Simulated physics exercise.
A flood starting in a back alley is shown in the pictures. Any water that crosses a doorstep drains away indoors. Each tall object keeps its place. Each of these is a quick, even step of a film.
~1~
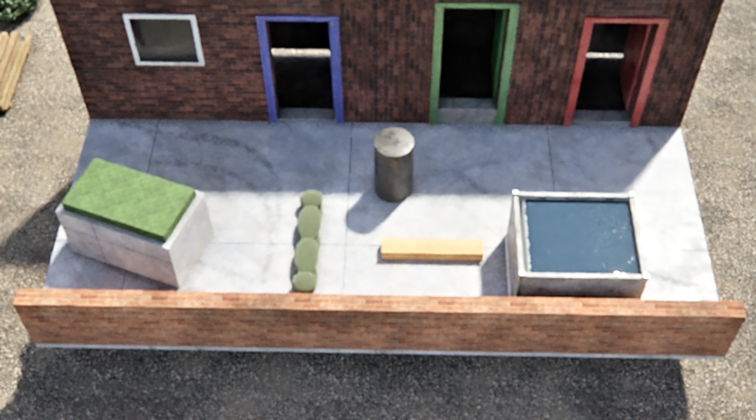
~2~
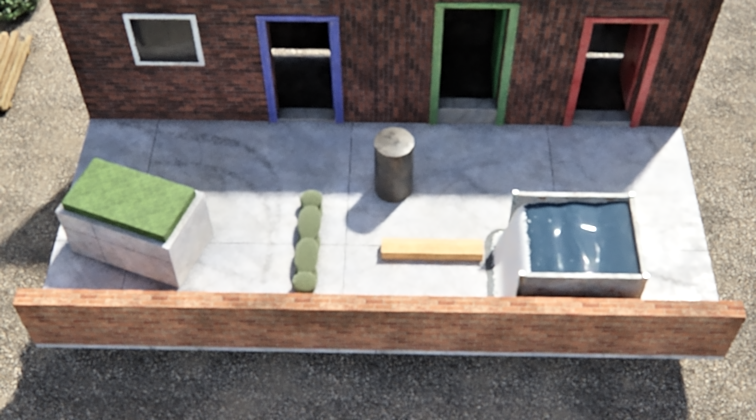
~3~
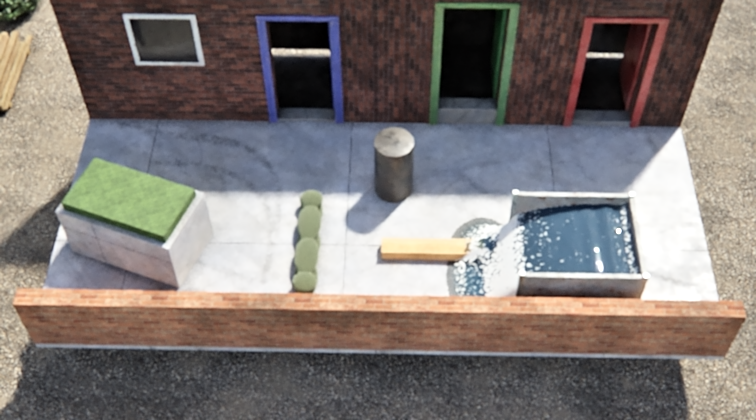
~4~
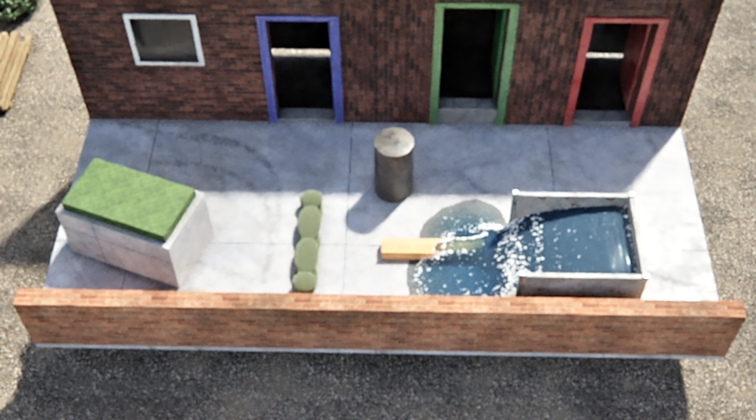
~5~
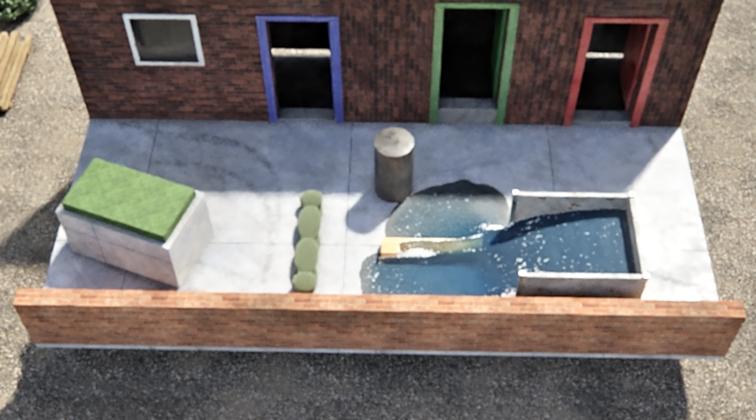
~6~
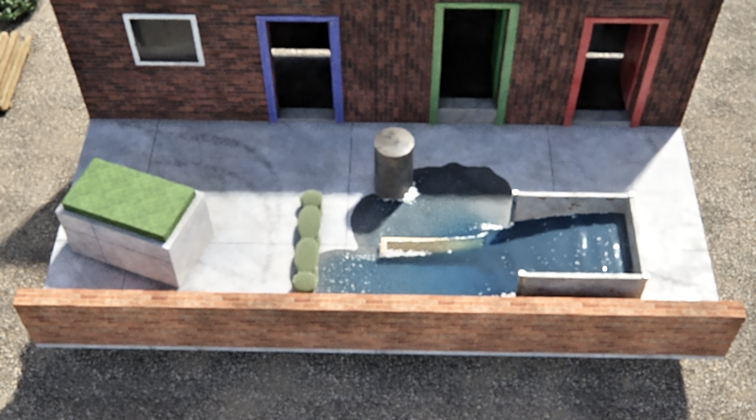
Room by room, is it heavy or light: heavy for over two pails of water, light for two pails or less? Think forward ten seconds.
As I see it, the blue door will top two buckets; the green door will not top two buckets; the red door will not top two buckets.
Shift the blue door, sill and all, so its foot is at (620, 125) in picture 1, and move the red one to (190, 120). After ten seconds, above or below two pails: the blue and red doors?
My take: The blue door stays inside the limit while the red door stays inside the limit.
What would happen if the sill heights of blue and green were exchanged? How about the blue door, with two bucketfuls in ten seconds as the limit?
The blue door copes.
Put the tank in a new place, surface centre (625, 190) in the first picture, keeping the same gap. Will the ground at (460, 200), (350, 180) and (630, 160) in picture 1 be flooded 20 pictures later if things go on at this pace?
Point by point: Swamped; swamped; still bare.
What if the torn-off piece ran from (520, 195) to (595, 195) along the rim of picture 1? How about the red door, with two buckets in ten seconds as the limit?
In that case the red door exceeds the limit.
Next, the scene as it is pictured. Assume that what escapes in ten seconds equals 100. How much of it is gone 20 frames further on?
About 30 per cent.
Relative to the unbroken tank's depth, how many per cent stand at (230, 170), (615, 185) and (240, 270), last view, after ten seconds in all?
Approx. values, in order: 2 %, 4 %, 2 %.
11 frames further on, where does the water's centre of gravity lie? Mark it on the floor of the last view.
The water centres close to (387, 257).
A moment on, water covers 35 % of the floor; the blue door not reached, the green door not reached, the red door not reached.
Next, water covers 50 % of the floor; the blue door wet at the sill, nothing in, the green door wet at the sill, nothing in, the red door not reached.
Then, water covers 65 % of the floor; the blue door over two buckets in, the green door wet at the sill, nothing in, the red door not reached.
Later, water covers 80 % of the floor; the blue door far over two buckets in, the green door wet at the sill, nothing in, the red door wet at the sill, nothing in.
In the end, water covers 90 % of the floor; the blue door far over two buckets in, the green door wet at the sill, nothing in, the red door wet at the sill, nothing in.
